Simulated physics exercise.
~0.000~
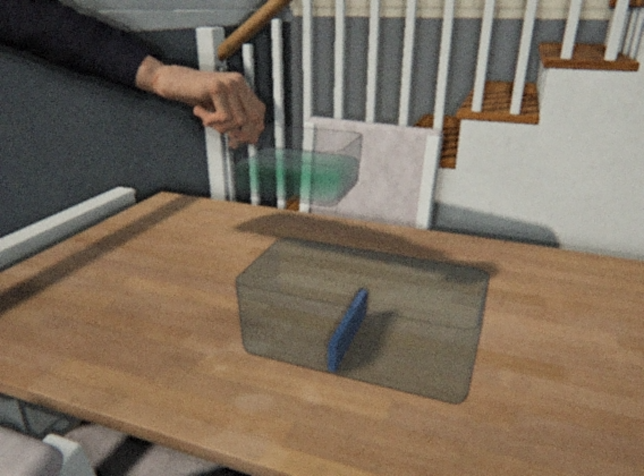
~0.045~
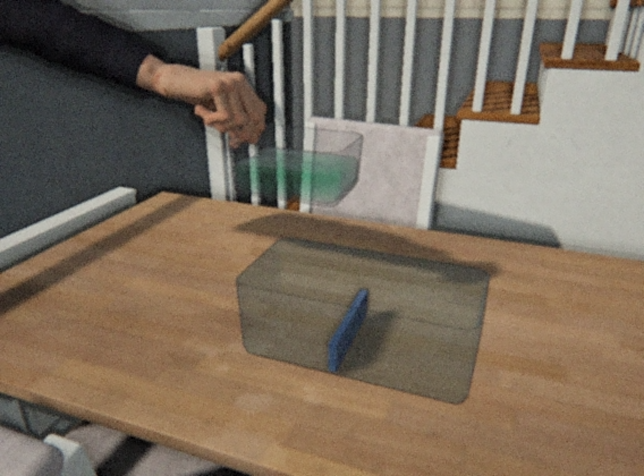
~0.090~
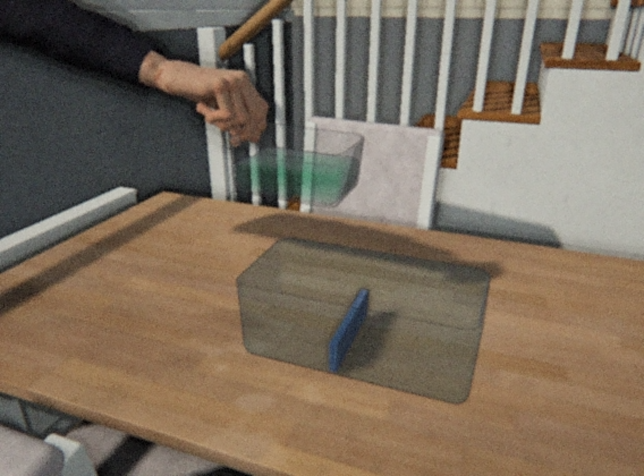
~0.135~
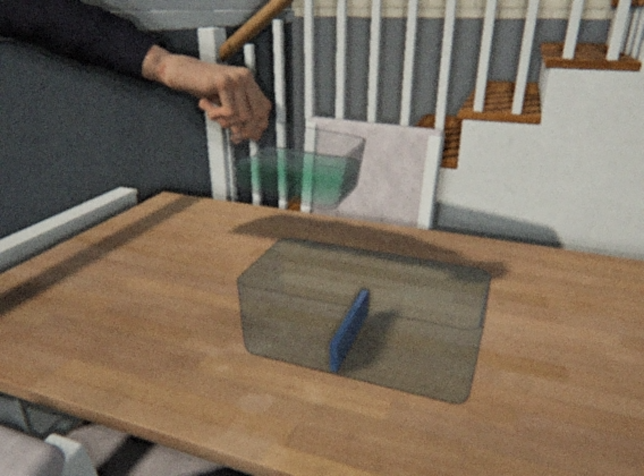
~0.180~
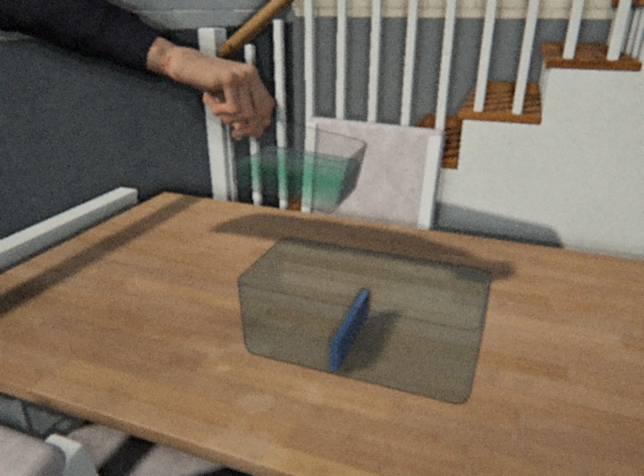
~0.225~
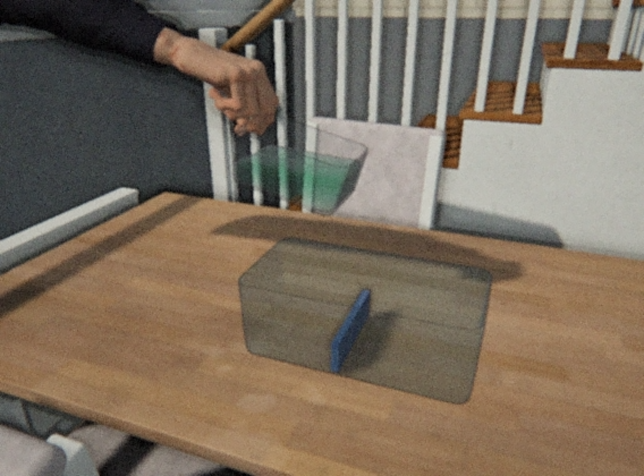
A clear tub of green liquid, held up by a hand above a wooden table, tilted gently down to the right beside an empty see-through basin with a blue divider, which stayed still.
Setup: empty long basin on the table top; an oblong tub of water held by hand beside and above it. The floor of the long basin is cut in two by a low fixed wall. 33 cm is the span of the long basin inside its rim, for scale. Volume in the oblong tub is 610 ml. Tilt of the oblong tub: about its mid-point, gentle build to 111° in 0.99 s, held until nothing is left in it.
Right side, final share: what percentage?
72 per cent.
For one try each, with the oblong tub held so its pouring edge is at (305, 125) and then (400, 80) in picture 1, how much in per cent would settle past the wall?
Result: 40 per cent, then 90 per cent.
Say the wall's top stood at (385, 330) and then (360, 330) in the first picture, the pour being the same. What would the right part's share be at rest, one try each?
One try each: Around 45 percent and then around 65 percent.
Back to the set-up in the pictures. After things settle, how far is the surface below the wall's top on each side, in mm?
Left 40 mm, right 32 mm.
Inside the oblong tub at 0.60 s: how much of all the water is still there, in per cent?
About 44 percent.
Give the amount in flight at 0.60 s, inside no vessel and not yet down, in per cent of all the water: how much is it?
It comes to about 46 percent.
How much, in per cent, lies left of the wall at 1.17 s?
I'd put it at close to 26 %.
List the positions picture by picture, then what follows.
In the first frame, tilt 0°; pouring edge (352, 144); surface from (251, 155) to (351, 166); the long basin's rim runs from (258, 259) to (485, 300); the wall's top is at (349, 315).
In the second frame, tilt 1°; pouring edge (353, 145); surface from (252, 155) to (351, 166).
In the third frame, tilt 2°; pouring edge (354, 147); surface from (252, 155) to (352, 167).
In the fourth frame, tilt 5°; pouring edge (355, 150); surface from (253, 154) to (352, 168).
In the fifth frame, tilt 9°; pouring edge (357, 154); surface from (253, 154) to (353, 169).
In the sixth frame, tilt 14°; pouring edge (358, 159); surface from (254, 153) to (353, 169).
By 0.60 s the tilt is 74° and 44 per cent is still to pour, 0 is left of the wall and 11 right of it.
By 0.88 s the tilt is 108° and 8 per cent is still to pour, 9 is left of the wall and 72 right of it.
By 1.17 s the tilt is 111° and 0 per cent is still to pour, 27 is left of the wall and 72 right of it.
By 1.49 s the tilt is 111° and 0 per cent is still to pour, 26 is left of the wall and 72 right of it.
At rest 26 per cent lies left of the wall, 72 right of it and 1 outside.
